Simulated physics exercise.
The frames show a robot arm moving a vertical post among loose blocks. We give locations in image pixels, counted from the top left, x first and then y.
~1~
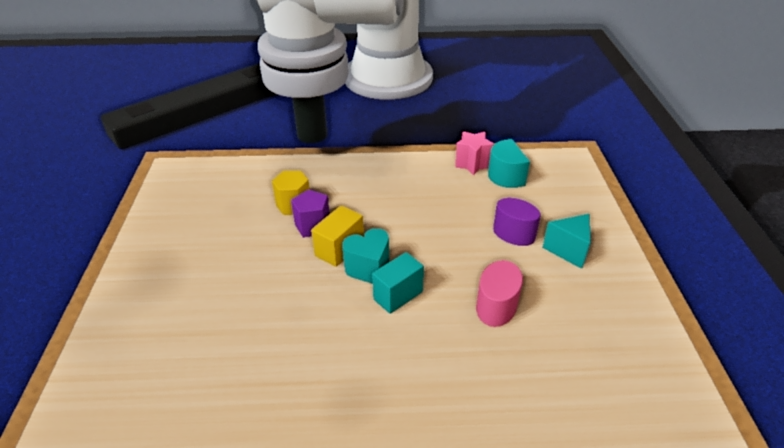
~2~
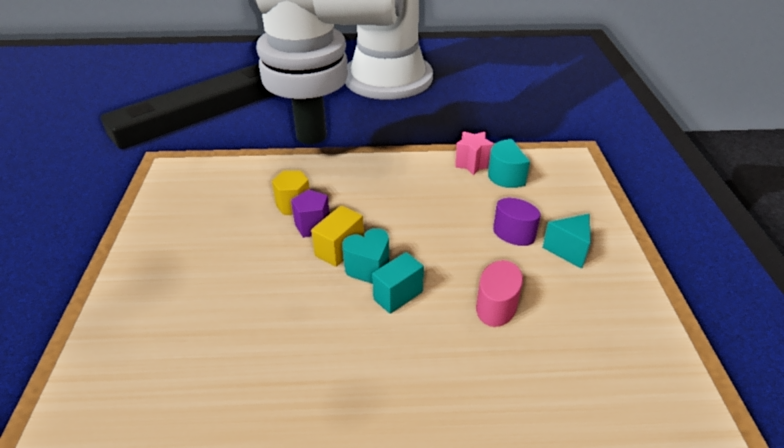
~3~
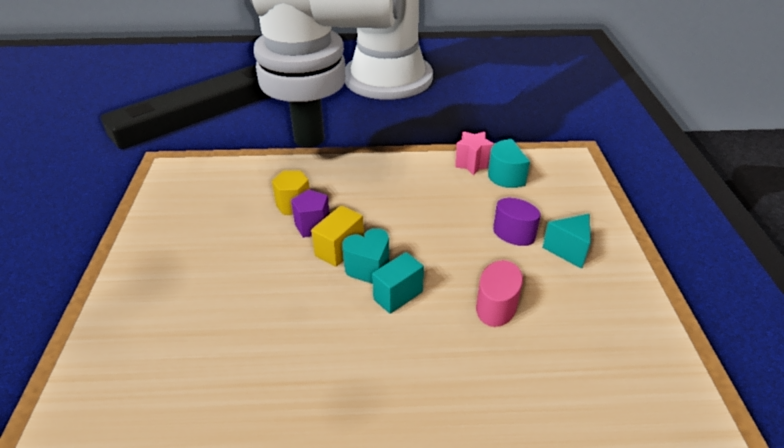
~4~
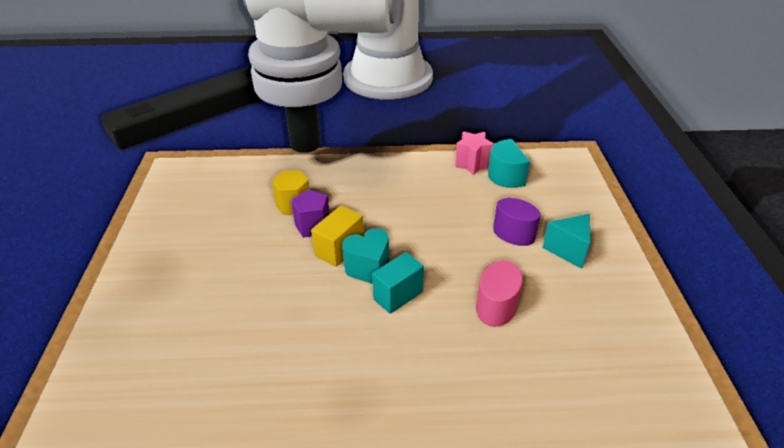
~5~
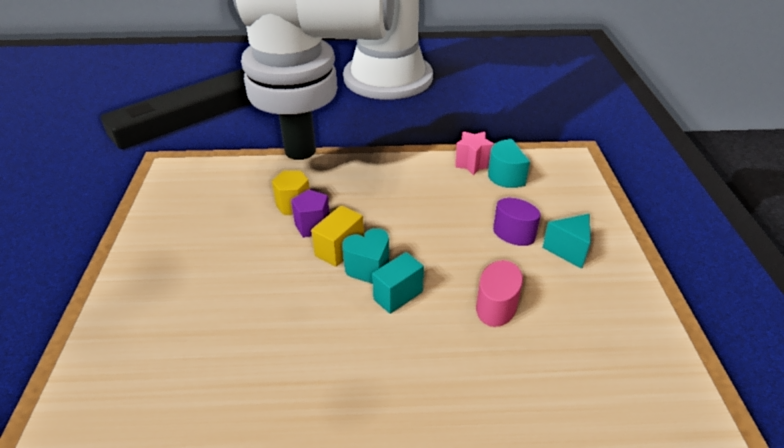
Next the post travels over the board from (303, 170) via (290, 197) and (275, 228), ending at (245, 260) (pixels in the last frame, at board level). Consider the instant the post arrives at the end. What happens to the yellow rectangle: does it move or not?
It is still where it was.
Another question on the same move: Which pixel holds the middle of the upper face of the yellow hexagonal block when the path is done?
Answer: (267, 249).
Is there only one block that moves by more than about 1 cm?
In short: No.
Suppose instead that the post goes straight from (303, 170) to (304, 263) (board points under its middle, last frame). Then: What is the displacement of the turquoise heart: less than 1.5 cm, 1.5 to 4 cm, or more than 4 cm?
That one ends up 1.5 to 4 cm from where it is now.
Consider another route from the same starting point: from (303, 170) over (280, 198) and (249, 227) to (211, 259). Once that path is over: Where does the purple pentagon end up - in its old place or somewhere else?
By the last moment, the purple pentagon will have left its place.
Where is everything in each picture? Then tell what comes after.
Post's lower end (313, 136); yellow hexagonal block (290, 179); purple pentagon (310, 200); yellow rectangle (338, 222), in the first picture.
Post (312, 137); blocks still, in the second picture.
Post (310, 140); blocks still, in the third picture.
Post (306, 145); blocks still, in the fourth picture.
Post (301, 152); yellow hexagonal block (290, 179); purple pentagon (310, 200); yellow rectangle (338, 222), in the fifth picture.
The first path, step by step. One third of the way, post (288, 179); yellow hexagonal block (286, 192); purple pentagon (311, 204), turned 20° anticlockwise.
Two thirds of the way, post (272, 209); yellow hexagonal block (276, 225), turned 30° anticlockwise; purple pentagon (316, 210), turned 40° anticlockwise.
At the end, post (240, 240); yellow hexagonal block (267, 249), turned 95° anticlockwise; purple pentagon (316, 210), turned 40° anticlockwise; yellow rectangle still.
